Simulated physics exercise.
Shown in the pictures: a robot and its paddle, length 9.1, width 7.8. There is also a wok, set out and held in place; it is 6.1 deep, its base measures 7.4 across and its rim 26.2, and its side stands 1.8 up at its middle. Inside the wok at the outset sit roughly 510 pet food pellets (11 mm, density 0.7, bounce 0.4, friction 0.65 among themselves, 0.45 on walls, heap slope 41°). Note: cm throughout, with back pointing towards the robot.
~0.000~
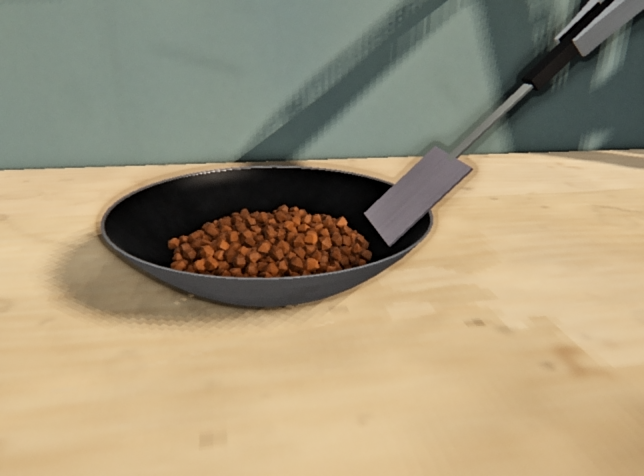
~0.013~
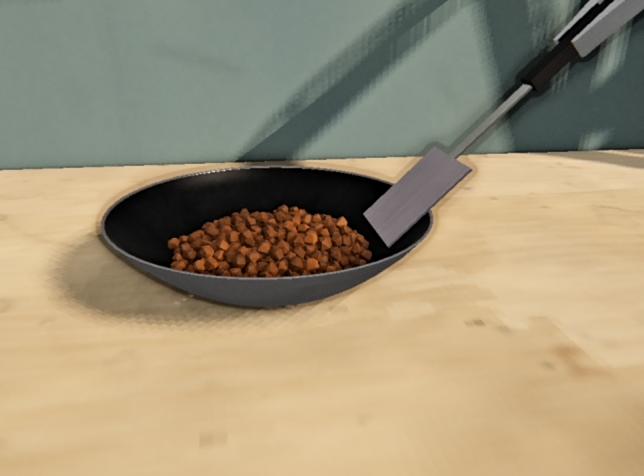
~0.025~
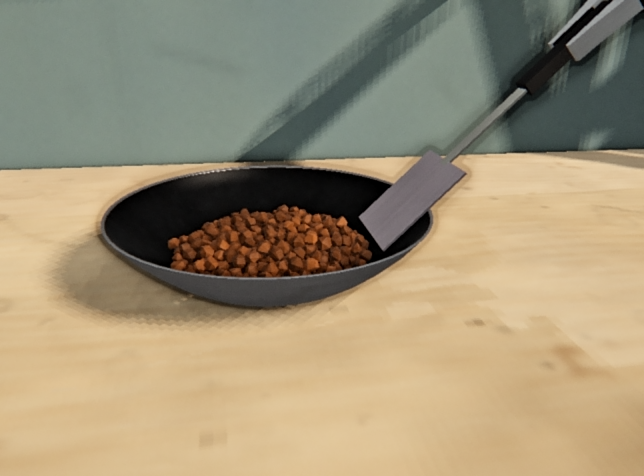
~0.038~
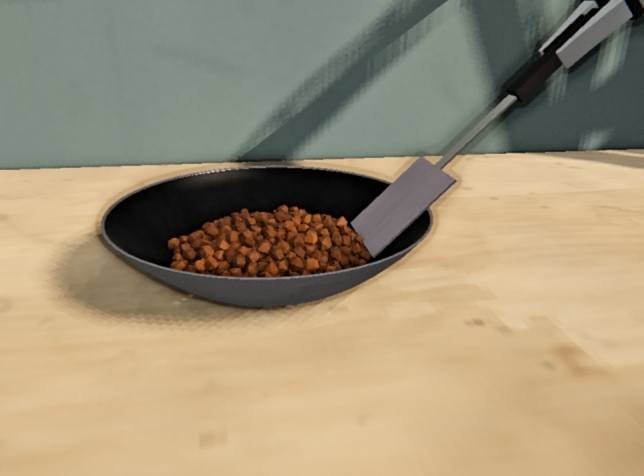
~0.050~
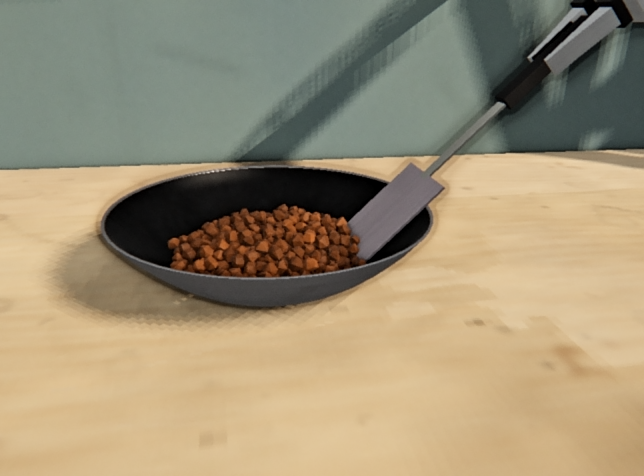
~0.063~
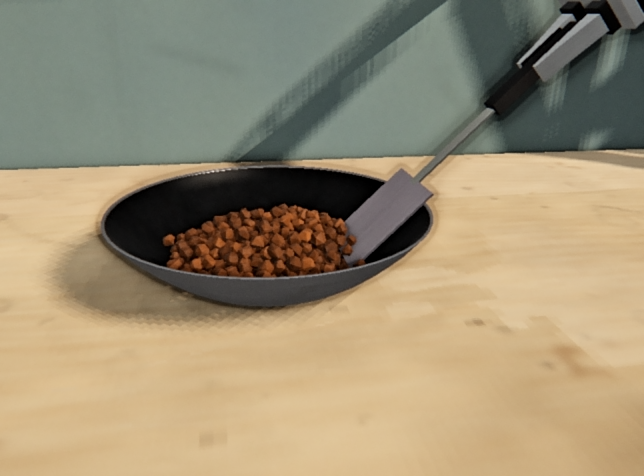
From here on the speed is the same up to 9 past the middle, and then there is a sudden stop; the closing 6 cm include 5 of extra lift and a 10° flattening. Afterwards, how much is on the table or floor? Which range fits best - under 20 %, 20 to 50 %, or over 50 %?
The range that fits: 20 to 50 %.
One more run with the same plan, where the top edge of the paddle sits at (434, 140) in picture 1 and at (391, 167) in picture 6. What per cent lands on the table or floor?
My guess would be close to 40 per cent.
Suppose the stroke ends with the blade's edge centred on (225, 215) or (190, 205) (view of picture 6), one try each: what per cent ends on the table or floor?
Try 1: Approx. 5 %; try 2: Approx. 15 %.
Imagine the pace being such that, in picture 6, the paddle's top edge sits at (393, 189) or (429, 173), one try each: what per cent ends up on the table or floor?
45 % and 25 %.
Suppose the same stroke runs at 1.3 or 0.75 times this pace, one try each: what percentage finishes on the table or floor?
Some 40 and 25 per cent.
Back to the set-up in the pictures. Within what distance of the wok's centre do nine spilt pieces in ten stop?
Seen from above, roughly 35 cm.
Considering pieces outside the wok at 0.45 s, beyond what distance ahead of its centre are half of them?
22 cm.
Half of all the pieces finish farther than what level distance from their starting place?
Distance: Around 8 cm.
After 0.14 s, sloping 44°, highest piece 7 above the table; 509 in the wok.
After 0.21 s, sloping 41°, highest piece 9 above the table; 497 in the wok, 12 on the blade or in flight.
After 0.45 s, sloping 34°, highest piece 12 above the table; 329 in the wok, 115 on the table or floor, 65 on the blade or in flight.
After 1.50 s, sloping 34°, highest piece 7 above the table; 329 in the wok, 180 on the table or floor.
At rest, 329 in the wok, 180 on the table or floor. That is 35 % on the table or floor.
